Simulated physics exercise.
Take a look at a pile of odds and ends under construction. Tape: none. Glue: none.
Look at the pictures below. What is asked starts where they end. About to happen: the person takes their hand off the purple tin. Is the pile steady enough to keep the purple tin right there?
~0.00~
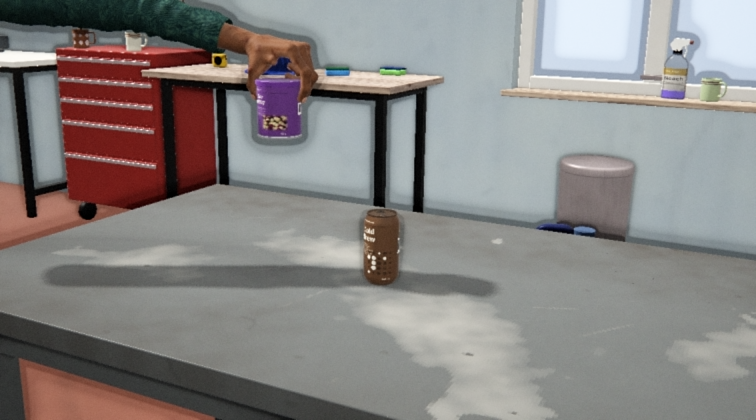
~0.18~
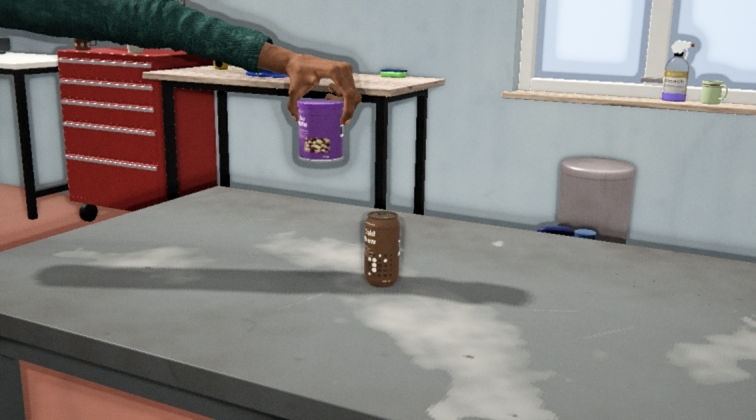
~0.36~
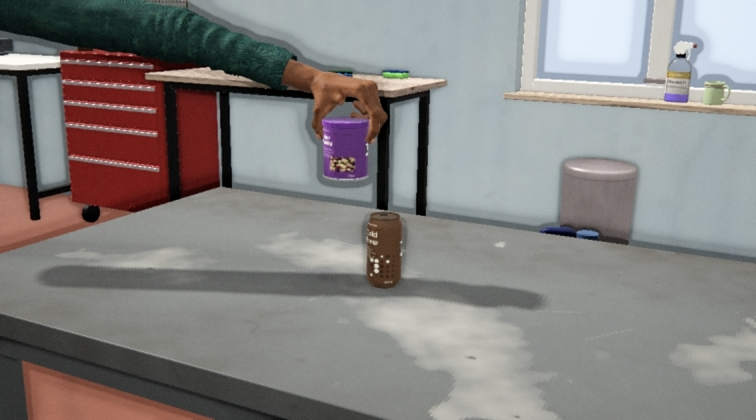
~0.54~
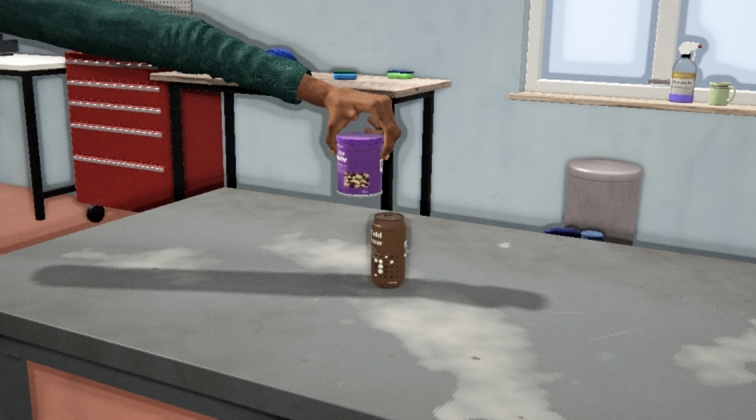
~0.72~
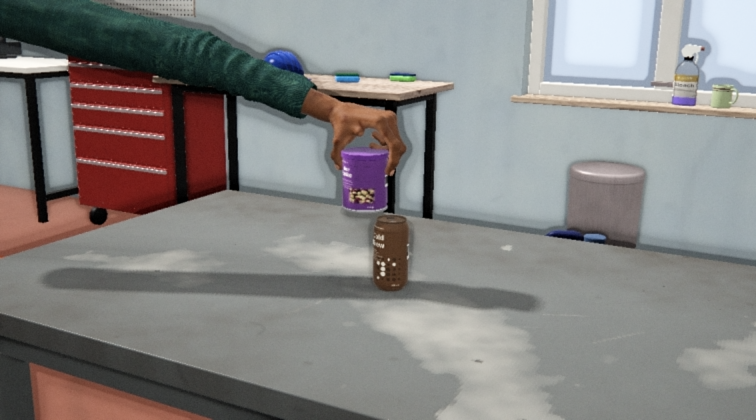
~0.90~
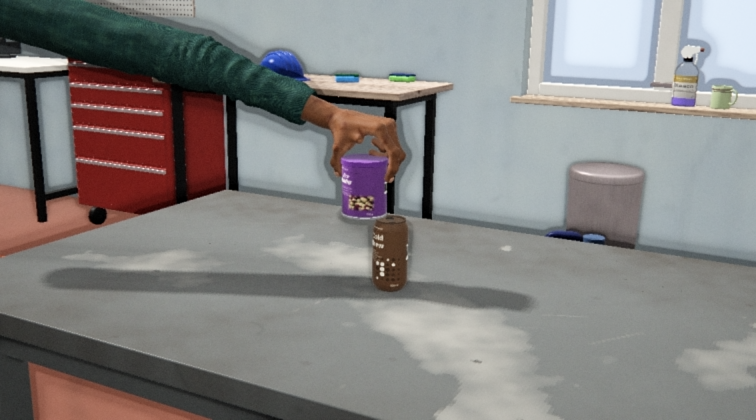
Most likely the pile cannot bear the load.
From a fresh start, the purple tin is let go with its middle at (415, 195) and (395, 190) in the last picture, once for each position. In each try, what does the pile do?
Try one: It topples; try two: It stands firm.
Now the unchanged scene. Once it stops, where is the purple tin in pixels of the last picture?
At about (329, 255).
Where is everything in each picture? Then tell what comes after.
The first picture shows on its way; purple tin (279, 108); brown can (381, 247).
The second picture shows on its way; purple tin (321, 130); brown can (382, 249).
The third picture shows on its way; purple tin (346, 149); brown can (384, 250).
The fourth picture shows on its way; purple tin (360, 164); brown can (388, 250).
The fifth picture shows on its way; purple tin (365, 179); brown can (391, 253).
The sixth picture shows set down, still held; purple tin (364, 187); brown can (390, 253).
By 1.20 s, purple tin now fallen.
By 1.30 s, things are still on the move.
By 1.40 s, as before.
By 2.80 s, nothing new.
When it is over (4.0 s), fallen, purple tin; brown can as before. End places, in pixels of the last picture, purple tin near (329, 255). The pile gives way.
